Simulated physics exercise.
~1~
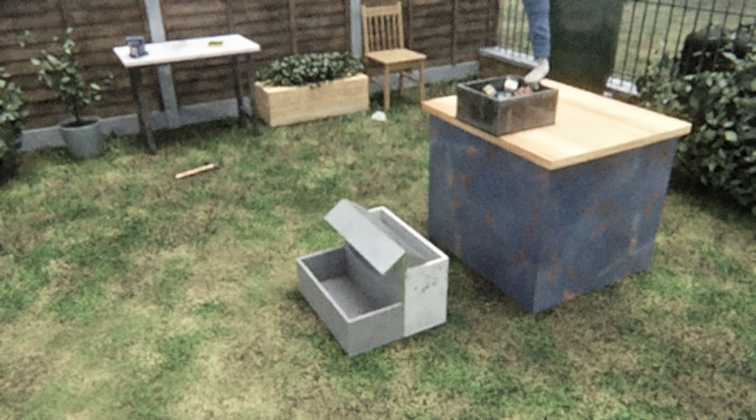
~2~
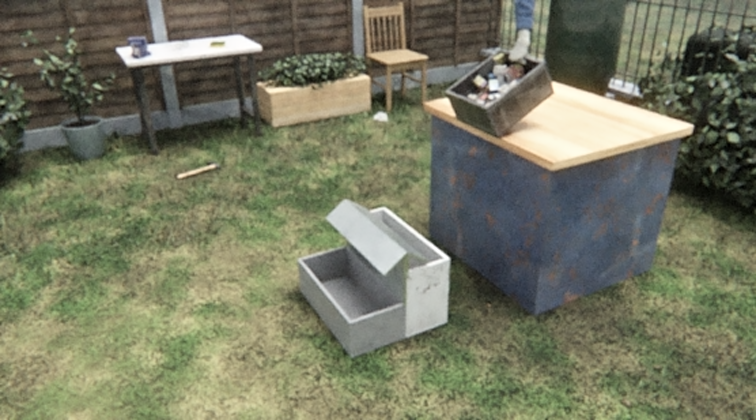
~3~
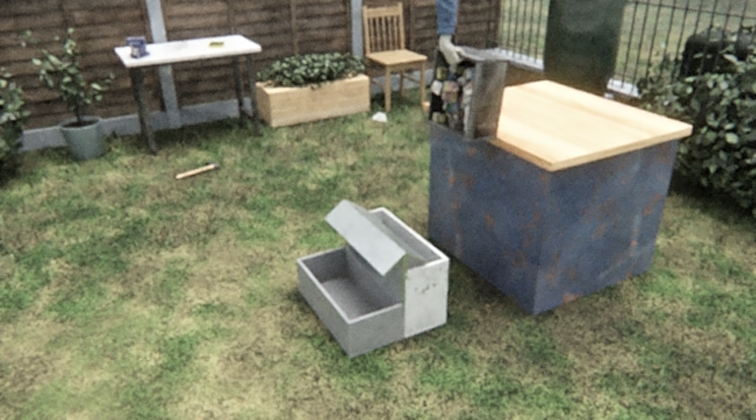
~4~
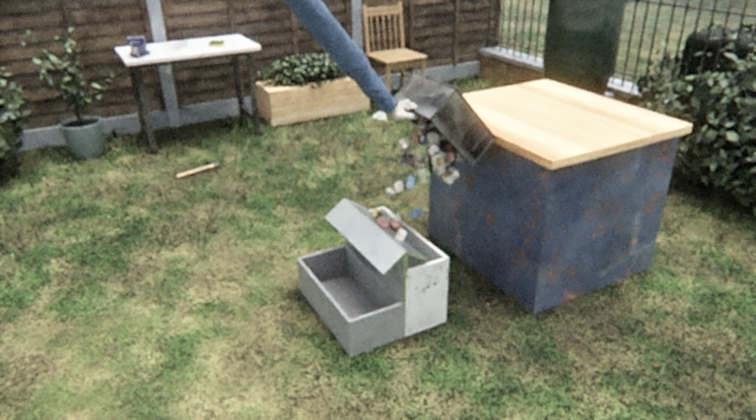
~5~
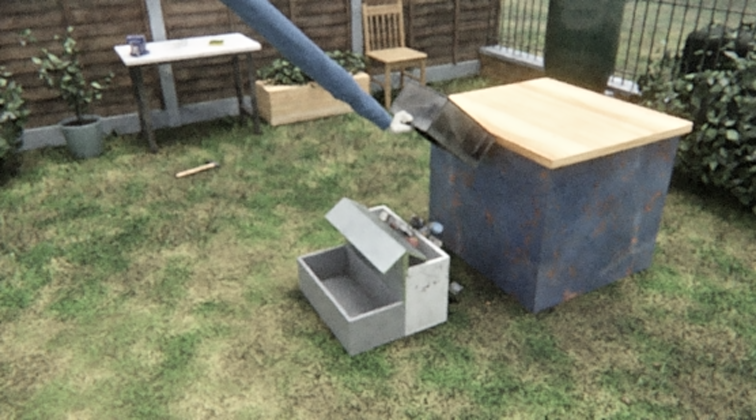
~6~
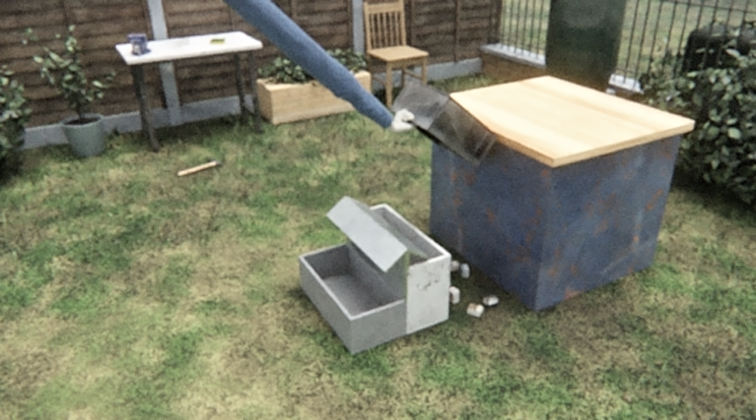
Black box of small cartons tipped off a bench by a blue-sleeved arm, spilling them into a white tub and onto grass.
